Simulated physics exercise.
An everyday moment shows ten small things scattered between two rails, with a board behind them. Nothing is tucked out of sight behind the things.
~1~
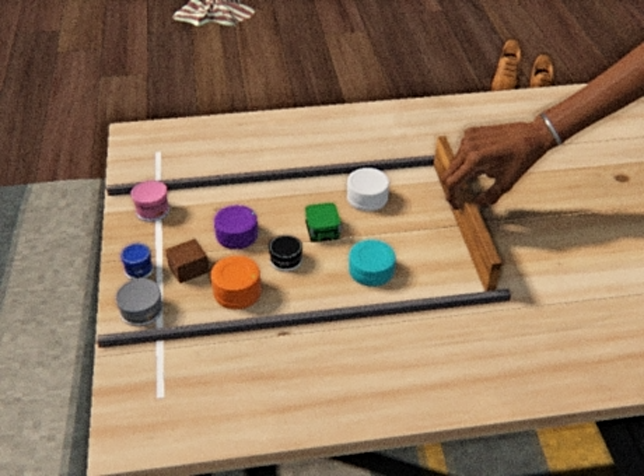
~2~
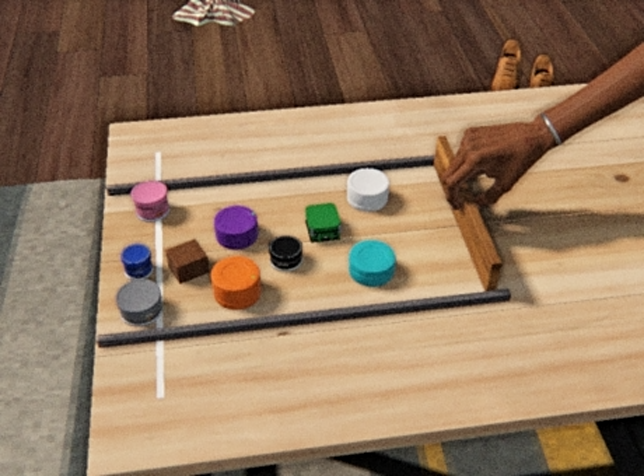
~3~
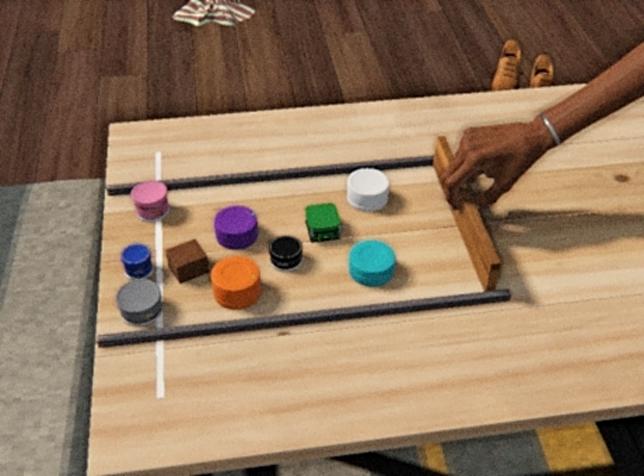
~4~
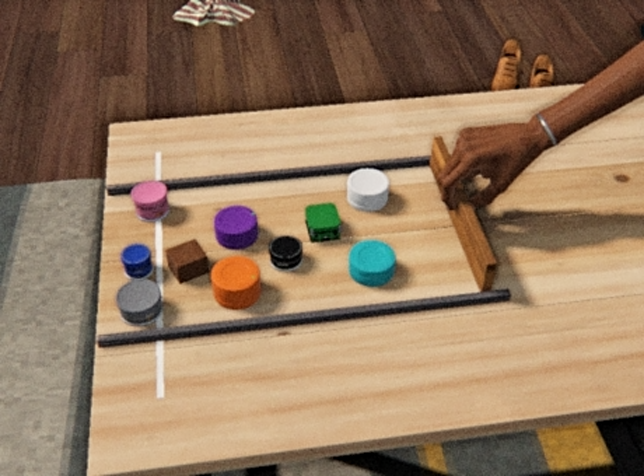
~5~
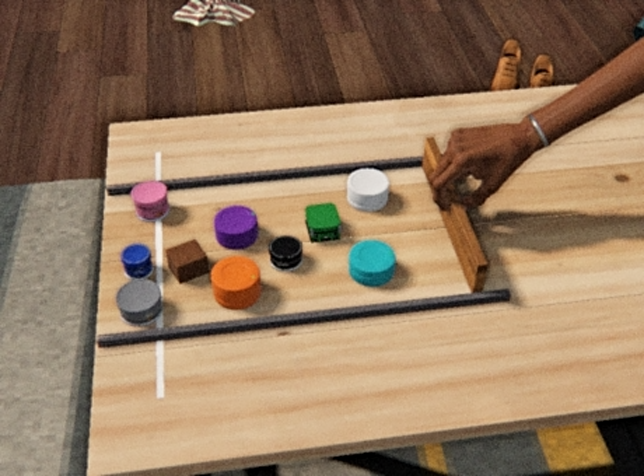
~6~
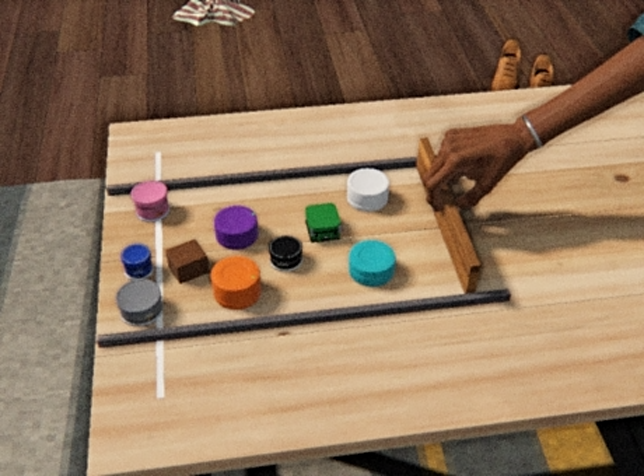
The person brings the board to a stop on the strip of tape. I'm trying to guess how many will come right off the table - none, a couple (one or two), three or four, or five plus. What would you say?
Lost three or four.
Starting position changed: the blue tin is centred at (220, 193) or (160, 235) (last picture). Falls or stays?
Order of tries: On, off.
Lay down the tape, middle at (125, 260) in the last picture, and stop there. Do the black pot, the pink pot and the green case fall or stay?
Going in order, the black pot keeps its spot, then the pink pot goes off the edge, then the green case keeps its spot.
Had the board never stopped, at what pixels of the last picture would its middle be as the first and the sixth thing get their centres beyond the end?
For the first, roughly (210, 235); for the next, roughly (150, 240).
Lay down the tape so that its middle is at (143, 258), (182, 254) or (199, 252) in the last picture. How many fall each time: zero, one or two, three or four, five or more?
Lab note - count at each of the three spots: More than four; 1 or 2; either one or two.
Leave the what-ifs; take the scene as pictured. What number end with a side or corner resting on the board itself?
Contact count: 4.
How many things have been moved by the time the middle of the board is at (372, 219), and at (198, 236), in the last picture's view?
I count 2 first and 10 after.
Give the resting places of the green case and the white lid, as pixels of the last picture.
Green case: (143, 238); white lid: (137, 211).
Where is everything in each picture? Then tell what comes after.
Blue tin (137, 262); grey tin (140, 302); pink pot (151, 201); board (464, 210); tape (159, 256), in the first frame.
Grey tin (140, 303); board (464, 210), in the second frame.
Pink pot (151, 201); orange lid (237, 283), in the third frame.
Blue tin (137, 262); black pot (286, 253), in the fourth frame.
Grey tin (140, 303); purple lid (236, 228), in the fifth frame.
Blue tin (137, 262); grey tin (140, 303); pink pot (151, 201); board (445, 212); tape (159, 256), in the sixth frame.
Soon after, none off yet; blue tin at rest near (137, 262); grey tin at rest near (140, 303); pink pot at rest near (151, 201).
In the end, the number that fall off is three or four; gone, orange lid, grey tin and blue tin.
